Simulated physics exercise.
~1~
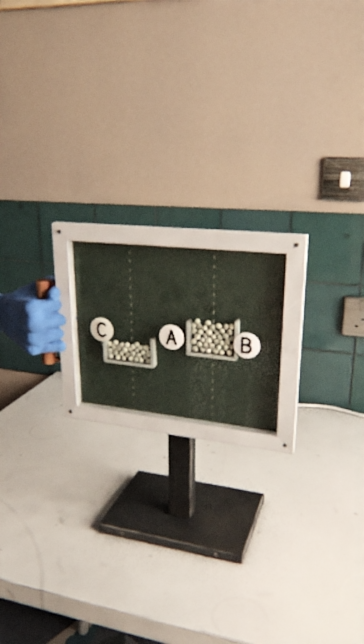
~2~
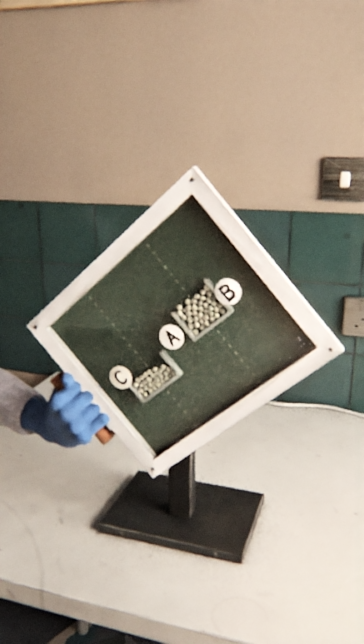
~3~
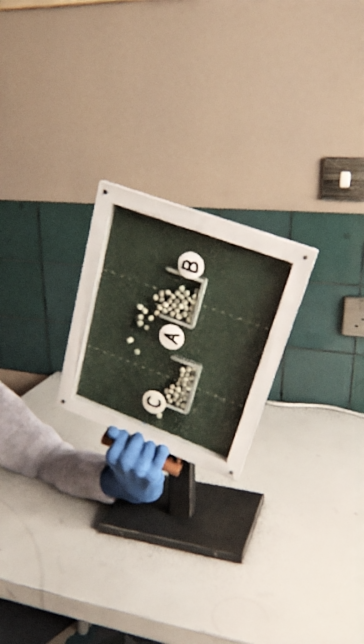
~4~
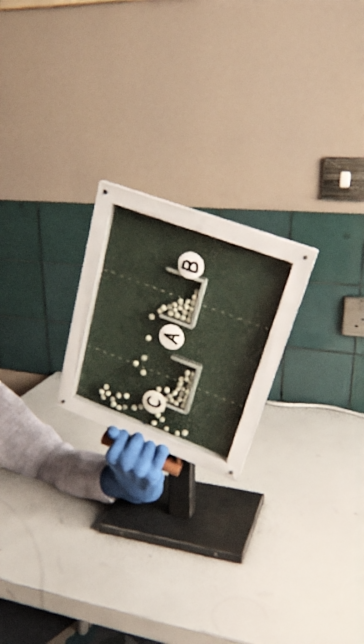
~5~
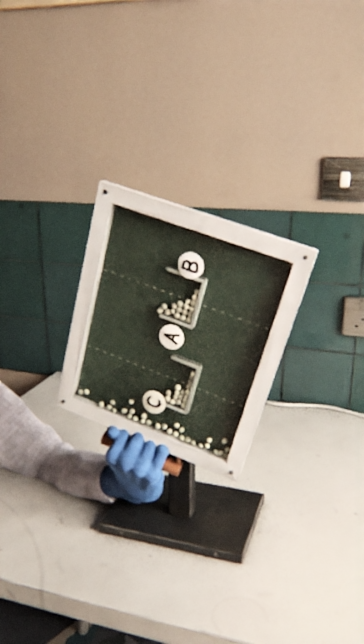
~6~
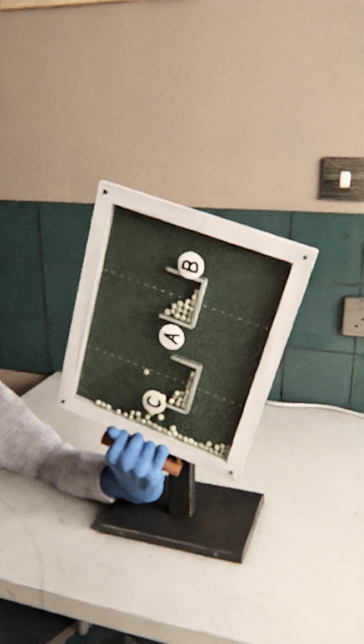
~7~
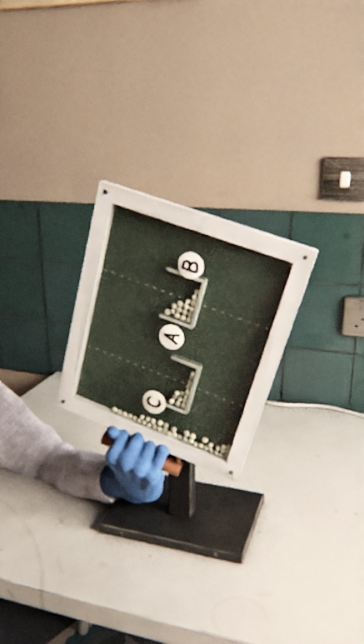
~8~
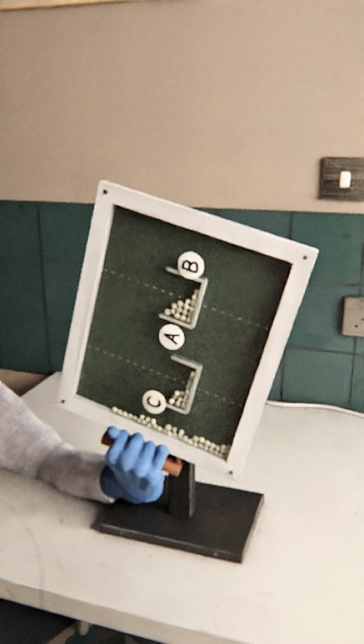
On a white table, a gloved hand tilts a framed case anticlockwise, spilling white balls downward.
